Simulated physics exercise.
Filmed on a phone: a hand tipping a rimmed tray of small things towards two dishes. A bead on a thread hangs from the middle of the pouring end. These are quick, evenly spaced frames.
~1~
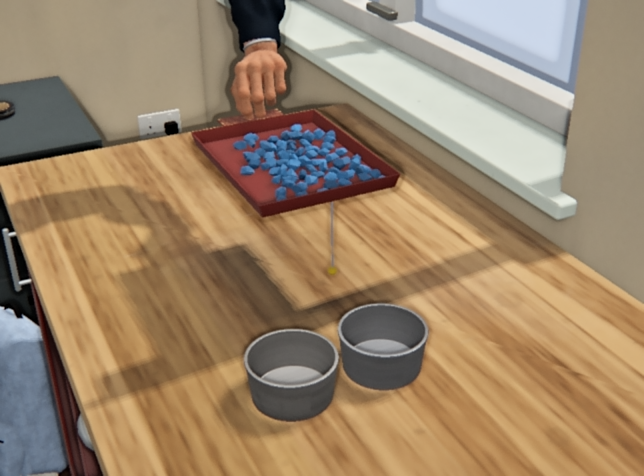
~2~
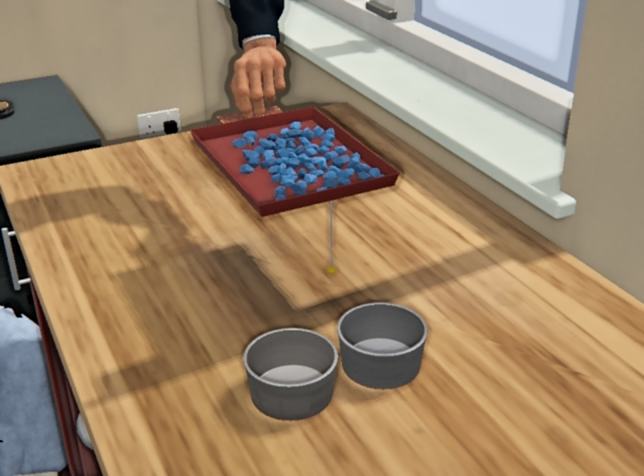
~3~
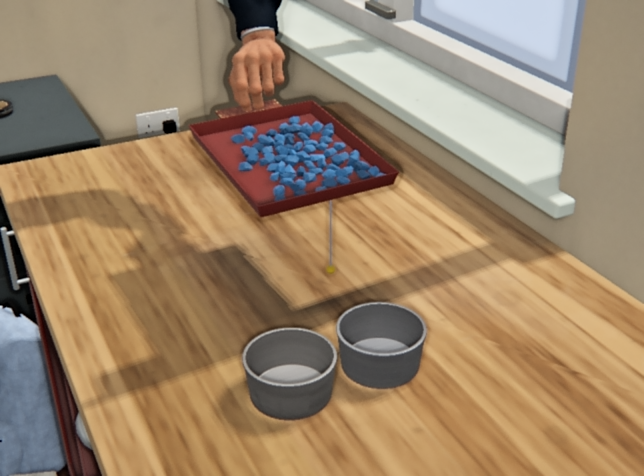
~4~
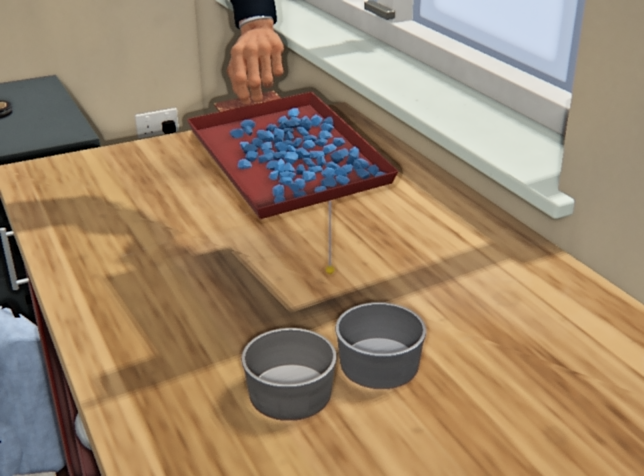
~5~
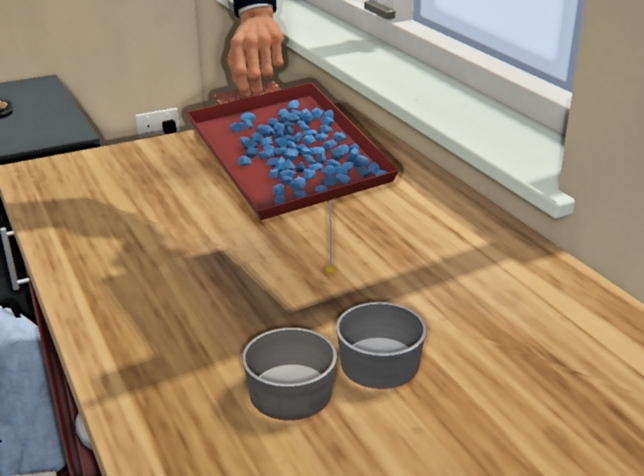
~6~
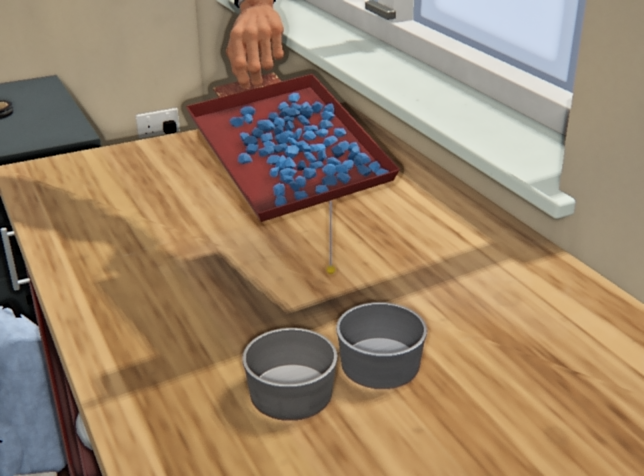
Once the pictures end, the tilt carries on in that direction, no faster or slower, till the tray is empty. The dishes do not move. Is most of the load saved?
Caught overall: Under half.
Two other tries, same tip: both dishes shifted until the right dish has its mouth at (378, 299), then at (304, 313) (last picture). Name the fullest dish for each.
First the left one, then the right-hand dish.
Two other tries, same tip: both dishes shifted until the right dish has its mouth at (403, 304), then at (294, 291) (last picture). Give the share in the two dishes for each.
Roughly 30 per cent, and 50 per cent.
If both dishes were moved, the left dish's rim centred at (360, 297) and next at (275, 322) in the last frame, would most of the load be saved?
The first try: Not half. The second: Over half.
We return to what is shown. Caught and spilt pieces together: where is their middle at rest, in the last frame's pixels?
Roughly at (287, 347).
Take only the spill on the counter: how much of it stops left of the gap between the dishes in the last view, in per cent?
Some 90 per cent.
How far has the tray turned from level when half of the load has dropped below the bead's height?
Roughly 95°.
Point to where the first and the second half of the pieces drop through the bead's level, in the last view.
Around (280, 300) and then (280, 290).
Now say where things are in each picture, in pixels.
The first frame shows corners of the pouring end at (262, 203) and (395, 173), level; middle of the load at (304, 161), aquarium stones; left dish at (311, 398); right dish at (405, 368); bead on its thread at (332, 271).
The second frame shows corners of the pouring end at (261, 203) and (395, 172), level; middle of the load at (303, 159).
The third frame shows corners of the pouring end at (260, 204) and (394, 171), tipped barely, lowest at the left corner; middle of the load at (302, 156).
The fourth frame shows corners of the pouring end at (260, 206) and (393, 170), tipped a little, lowest at the left corner; middle of the load at (301, 153).
The fifth frame shows corners of the pouring end at (260, 207) and (394, 169), tipped a little, lowest at the left corner; middle of the load at (301, 149).
The sixth frame shows corners of the pouring end at (261, 210) and (394, 168), tipped a little, lowest at the left corner; middle of the load at (302, 146); left dish at (310, 397); right dish at (403, 367).
Soon after the last picture, tray tipped steeply; nearly all on the tray; a stray few in the air.
A little later, tray tipped right over; about a quarter on the tray; a stray few in the right dish; about half outside both; about a quarter in the air.
Later still, tray tipped past a quarter turn; a stray few in the right dish; nearly all outside both.
At rest, tray tipped past a quarter turn; none in the left dish; a stray few in the right dish; nearly all outside both.
